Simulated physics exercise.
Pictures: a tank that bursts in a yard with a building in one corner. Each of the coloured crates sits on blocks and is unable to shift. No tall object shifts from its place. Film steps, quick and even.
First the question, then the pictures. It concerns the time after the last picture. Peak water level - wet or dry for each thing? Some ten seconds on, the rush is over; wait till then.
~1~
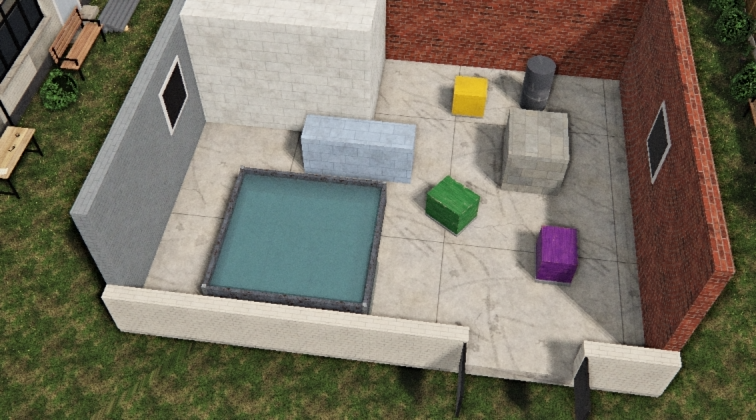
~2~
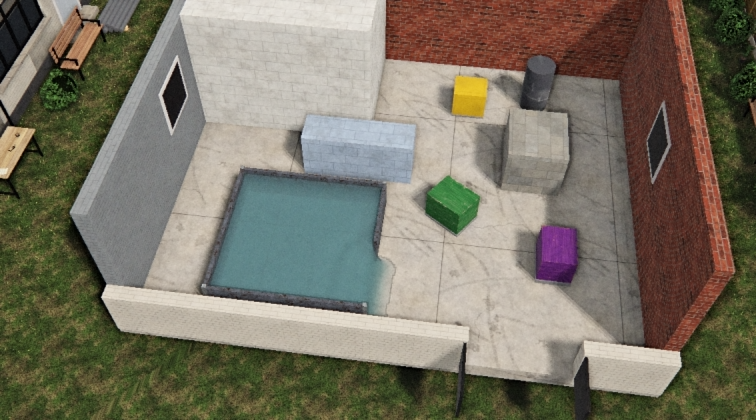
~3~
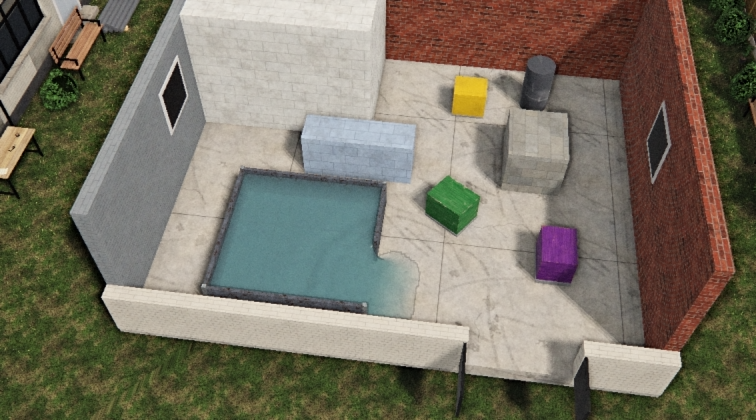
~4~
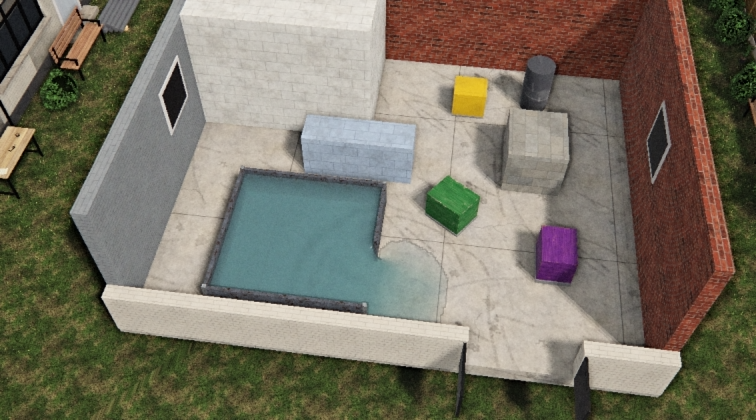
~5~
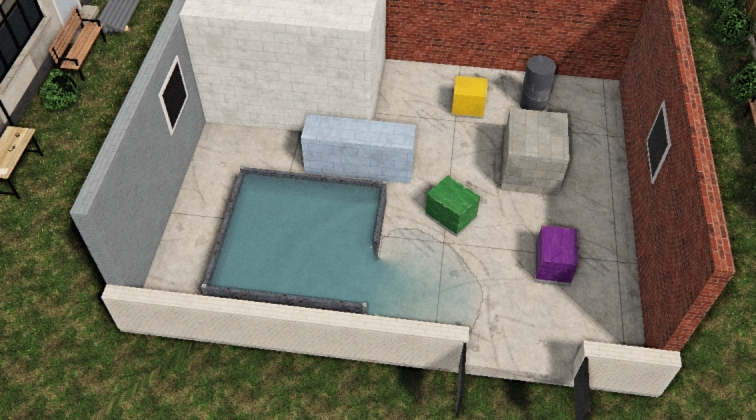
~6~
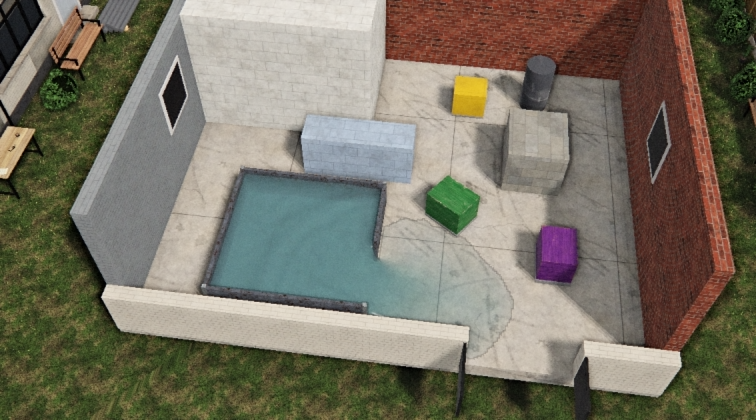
Green crate - wet; purple crate - wet; yellow crate - wet.
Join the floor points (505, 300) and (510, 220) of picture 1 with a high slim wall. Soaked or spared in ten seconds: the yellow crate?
Then: Yellow crate takes water.
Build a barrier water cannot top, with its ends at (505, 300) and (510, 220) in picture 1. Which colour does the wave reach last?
It's the yellow-painted one.
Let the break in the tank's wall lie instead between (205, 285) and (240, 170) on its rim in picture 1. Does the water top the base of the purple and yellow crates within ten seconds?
I expect purple remains untouched while yellow goes wet.
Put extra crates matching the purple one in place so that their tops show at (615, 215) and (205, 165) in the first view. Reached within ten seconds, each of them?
Becomes wet, is left dry.
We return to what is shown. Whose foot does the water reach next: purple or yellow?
That's the crate marked purple.
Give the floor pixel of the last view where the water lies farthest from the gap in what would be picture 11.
I'd go with roughly (635, 330).
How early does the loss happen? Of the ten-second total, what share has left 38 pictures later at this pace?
Around 55 % of the total, roughly.
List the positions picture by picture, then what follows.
The first picture shows the water tank at (300, 235) is whole and still.
In the second picture, water pours out at (369, 285) and has run to a hidden place.
In the third picture, the front is at (414, 271), out from the gap at (369, 286).
In the fourth picture, water pours out at (369, 286) and has run to (441, 280).
In the fifth picture, the front is at (476, 293), out from the gap at (369, 286).
In the sixth picture, water pours out at (369, 286) and has run to (505, 318).
A moment on, water covers 25 % of the floor; the green crate water round its plinth, the purple crate water round its plinth, the yellow crate not reached.
Next, water covers 25 % of the floor; the green crate water round its plinth, the purple crate water round its plinth, the yellow crate not reached.
Then, water covers 35 % of the floor; the green crate water round its plinth, the purple crate water round its plinth, the yellow crate not reached.
Later, water covers 55 % of the floor; the green crate water round its plinth, the purple crate water round its plinth, the yellow crate not reached.
In the end, water covers 80 % of the floor; the green crate was topped, the purple crate was topped, the yellow crate was topped.
